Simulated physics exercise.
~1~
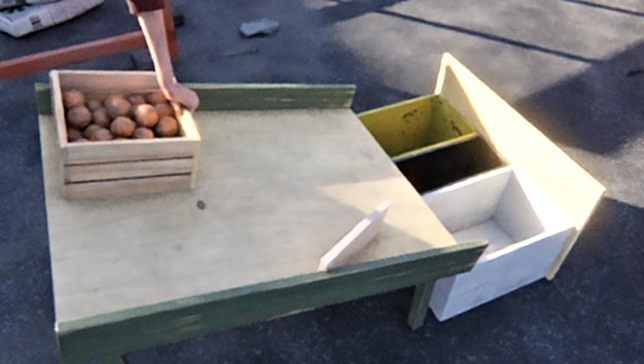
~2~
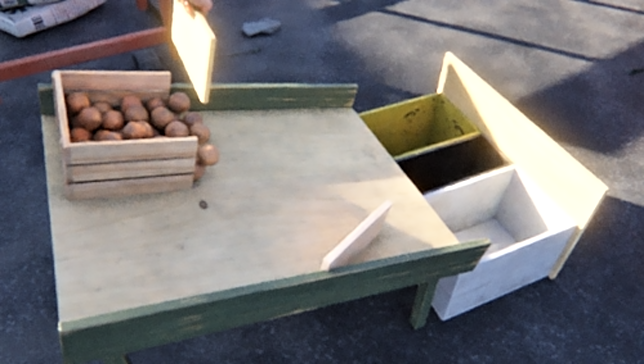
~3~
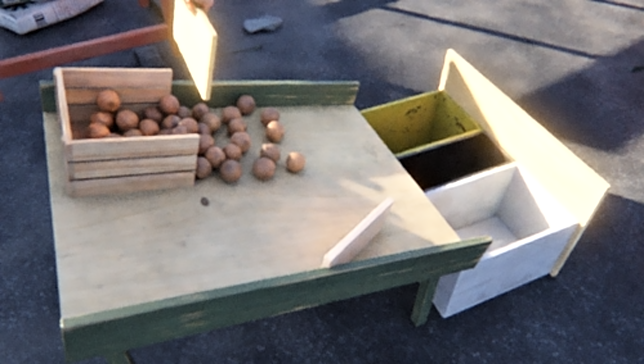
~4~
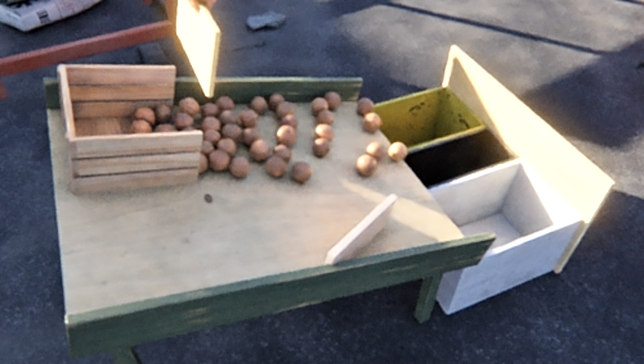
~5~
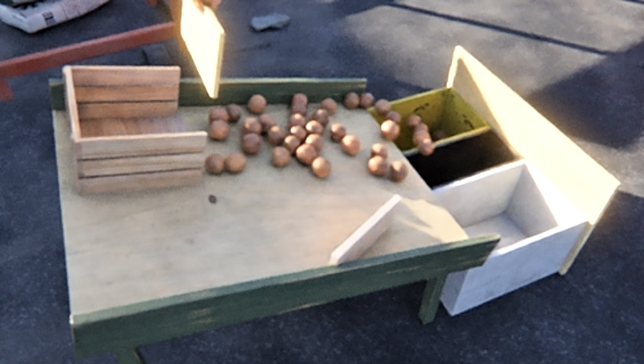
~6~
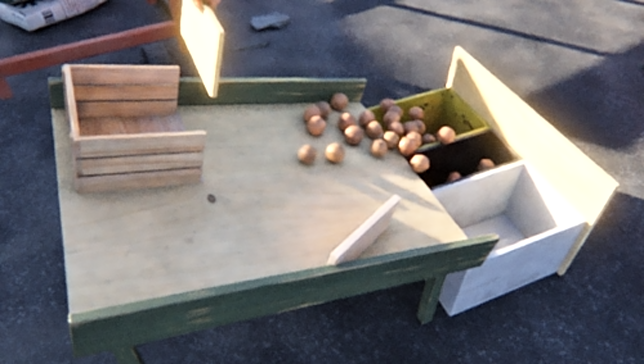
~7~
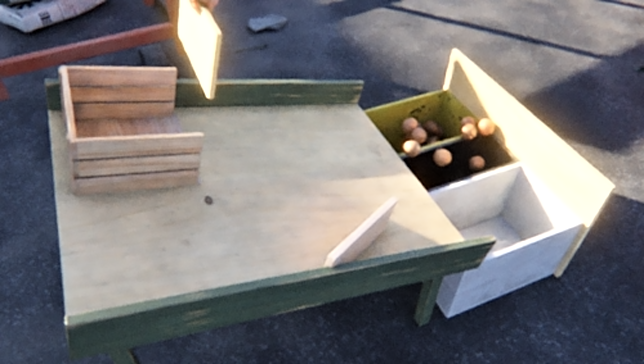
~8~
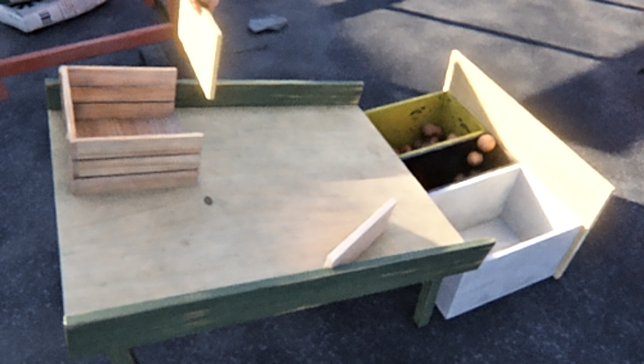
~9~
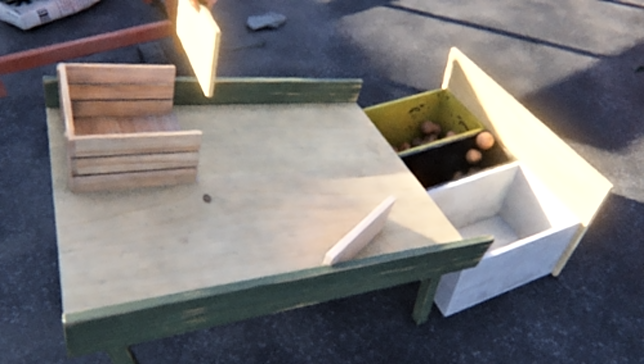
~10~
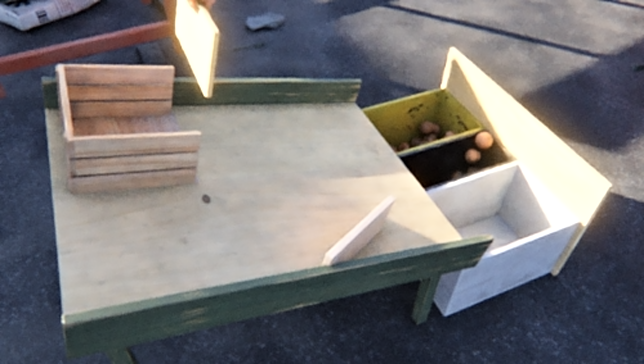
We see a hand lift the gate from a wooden pen of brown balls, which spill rightward down a walled table past an angled board, dropping into the yellow tub and black tote, leaving the pen, table and white bin empty.
